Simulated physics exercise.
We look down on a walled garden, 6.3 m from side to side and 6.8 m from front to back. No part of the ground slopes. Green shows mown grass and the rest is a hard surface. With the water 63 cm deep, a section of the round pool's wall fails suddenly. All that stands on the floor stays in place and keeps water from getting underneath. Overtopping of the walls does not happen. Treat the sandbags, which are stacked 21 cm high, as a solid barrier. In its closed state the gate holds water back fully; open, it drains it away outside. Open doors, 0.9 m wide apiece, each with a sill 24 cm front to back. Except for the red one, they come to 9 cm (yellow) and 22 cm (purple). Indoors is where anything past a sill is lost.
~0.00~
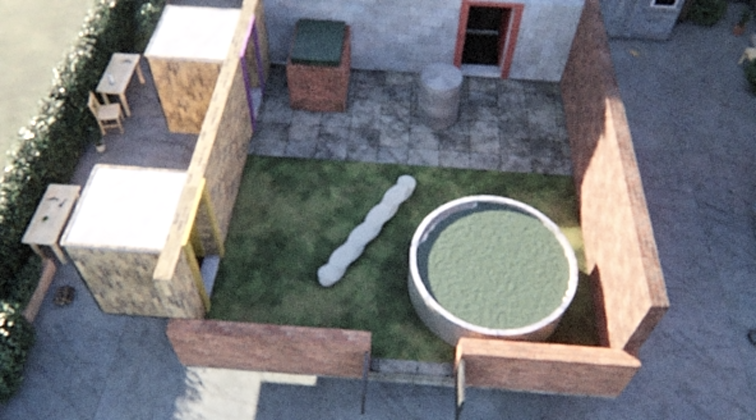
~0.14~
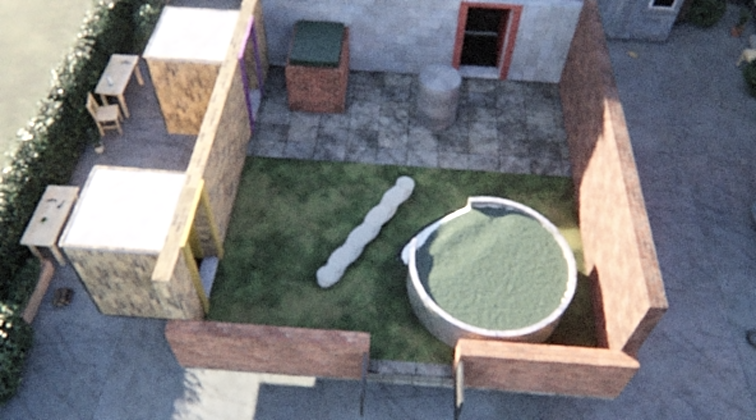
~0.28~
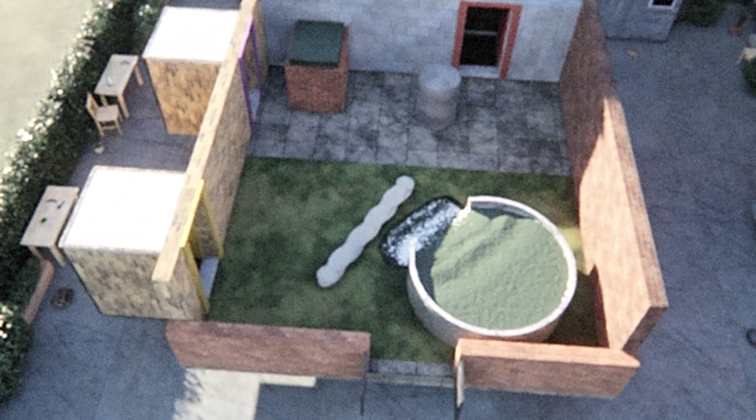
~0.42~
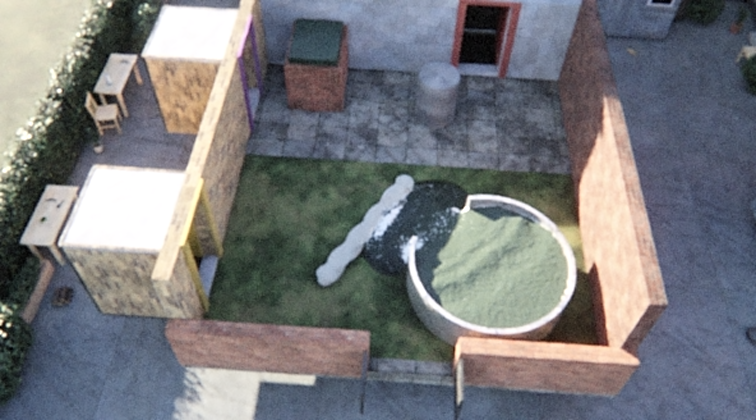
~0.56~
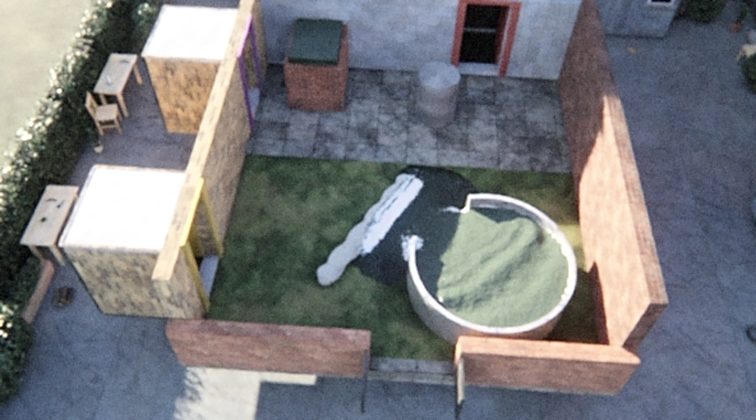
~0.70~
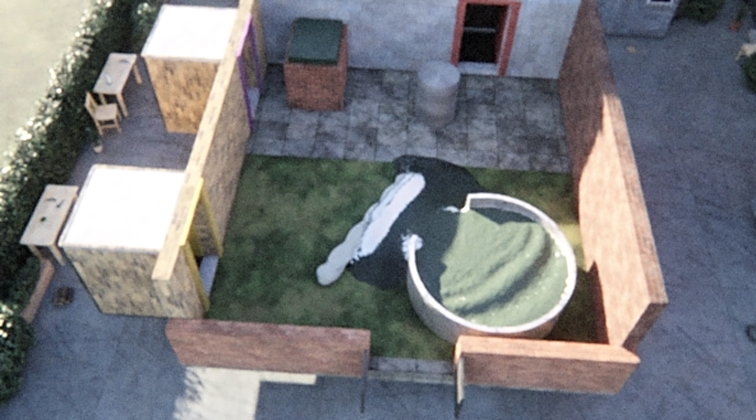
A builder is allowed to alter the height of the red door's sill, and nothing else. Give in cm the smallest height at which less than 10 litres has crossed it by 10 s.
9.5 cm.
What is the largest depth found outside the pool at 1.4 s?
46 cm.
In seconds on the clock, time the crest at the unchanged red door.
The depth peaks at about 5.5 seconds.
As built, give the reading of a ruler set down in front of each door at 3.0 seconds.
Yellow 0, purple 0, red 7 cm.
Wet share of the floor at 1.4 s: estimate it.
Some 25 per cent is wet.
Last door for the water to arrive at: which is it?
Door: Yellow.
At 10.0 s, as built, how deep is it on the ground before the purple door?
Lab note: Depth approx. 6.0 cm.
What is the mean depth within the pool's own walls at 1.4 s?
It averages close to 45 centimetres.
After 1.4 s water covers 25 % of the floor, deepest (46 cm) near (402, 203); it has not reached the red door.
After 3.0 s water covers 75 % of the floor, deepest (32 cm) near (391, 218); 7 cm at the red door, 0 litres in over its 11 cm sill.
After 10.0 s water covers 95 % of the floor, deepest (10 cm) near (391, 218); 8 cm at the red door, 4 litres in over its 11 cm sill.
At the red door as built, the water arrived by 2.4 s and peaked near 13 cm at 5.4 s.
Run again over the same 10 s with other heights there, 26 litres in over 8 cm, 4 litres over 11 cm. The limit of 10 litres is kept from about 9.5 cm up.
